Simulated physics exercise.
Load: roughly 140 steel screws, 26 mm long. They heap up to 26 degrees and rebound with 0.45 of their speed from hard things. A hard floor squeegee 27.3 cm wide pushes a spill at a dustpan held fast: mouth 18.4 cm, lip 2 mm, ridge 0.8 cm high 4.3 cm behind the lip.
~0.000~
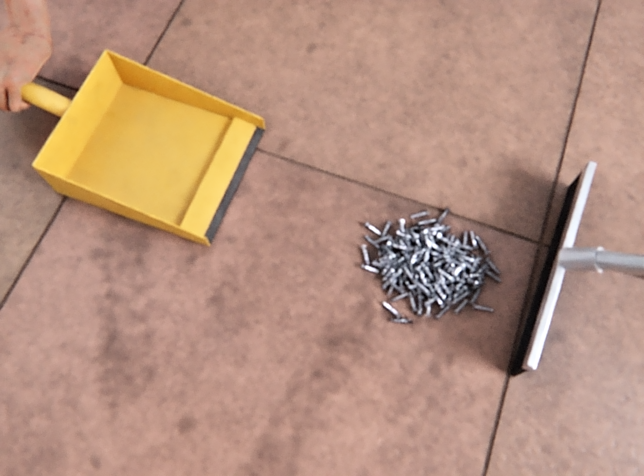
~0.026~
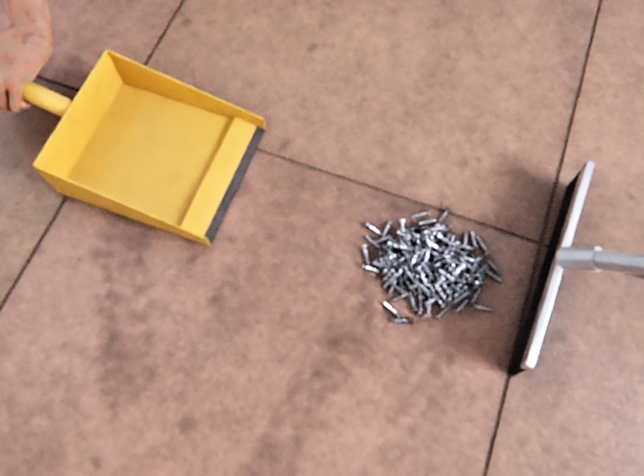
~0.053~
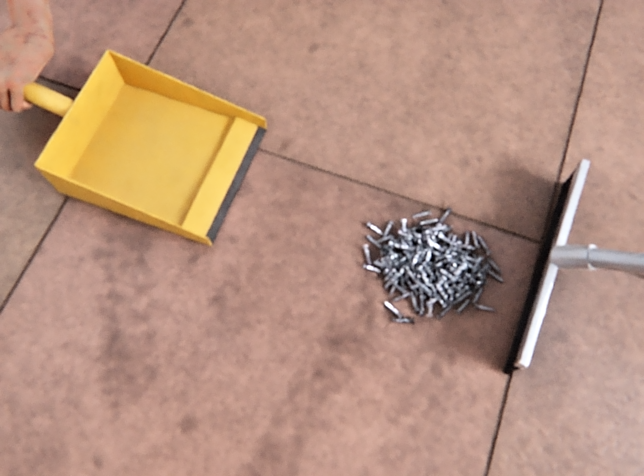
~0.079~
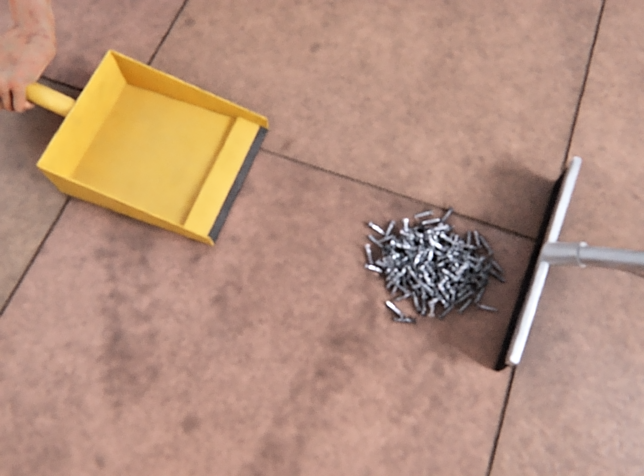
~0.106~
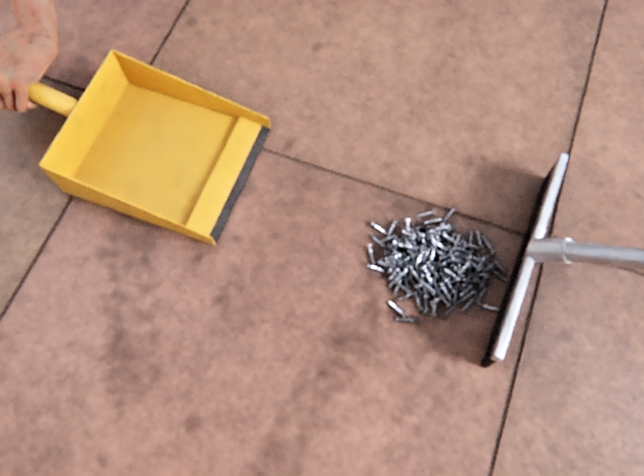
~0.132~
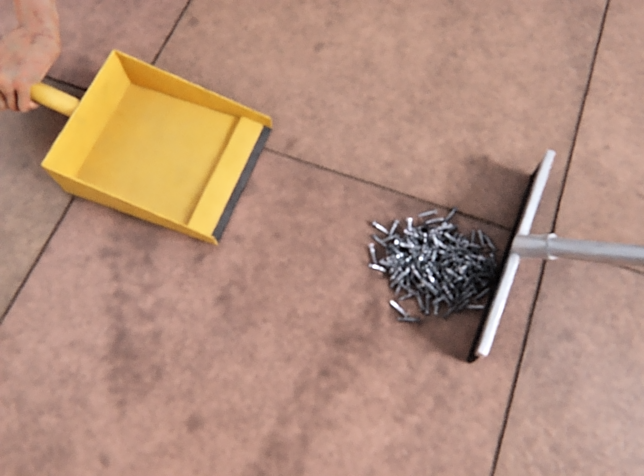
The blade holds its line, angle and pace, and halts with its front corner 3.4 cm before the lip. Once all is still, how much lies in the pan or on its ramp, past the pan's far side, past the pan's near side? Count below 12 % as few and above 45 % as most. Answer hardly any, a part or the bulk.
In the pan or on its ramp: A part; past the pan's far side: Hardly any; past the pan's near side: A part.
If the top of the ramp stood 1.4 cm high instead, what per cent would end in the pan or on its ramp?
Then about 20 per cent.
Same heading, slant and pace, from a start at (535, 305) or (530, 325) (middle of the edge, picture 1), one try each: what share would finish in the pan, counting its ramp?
Some 15 and 15 per cent.
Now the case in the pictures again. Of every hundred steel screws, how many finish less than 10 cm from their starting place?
Roughly 0 per cent.
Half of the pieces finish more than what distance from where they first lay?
Roughly 28 cm.
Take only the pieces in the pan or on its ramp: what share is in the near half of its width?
Some 80 per cent.
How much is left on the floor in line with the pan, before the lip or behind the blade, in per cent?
Roughly 50 per cent.
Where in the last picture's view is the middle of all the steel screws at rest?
Near (236, 211).
After 0.34 s, middle of the blade 19 cm from the lip; 0 % over the lip, far side 0 %, near side 5 %.
Then, at 0.48 s, middle of the blade 9 cm from the lip; 0 % over the lip, far side 0 %, near side 15 %.
After 0.74 s, middle of the blade 4 cm from the lip; 25 % over the lip, far side 5 %, near side 20 %.
By 1.7 s all is still; pan 25 %, far side 5 %, near side 20 %, in front of the lip or behind the blade 50 %.
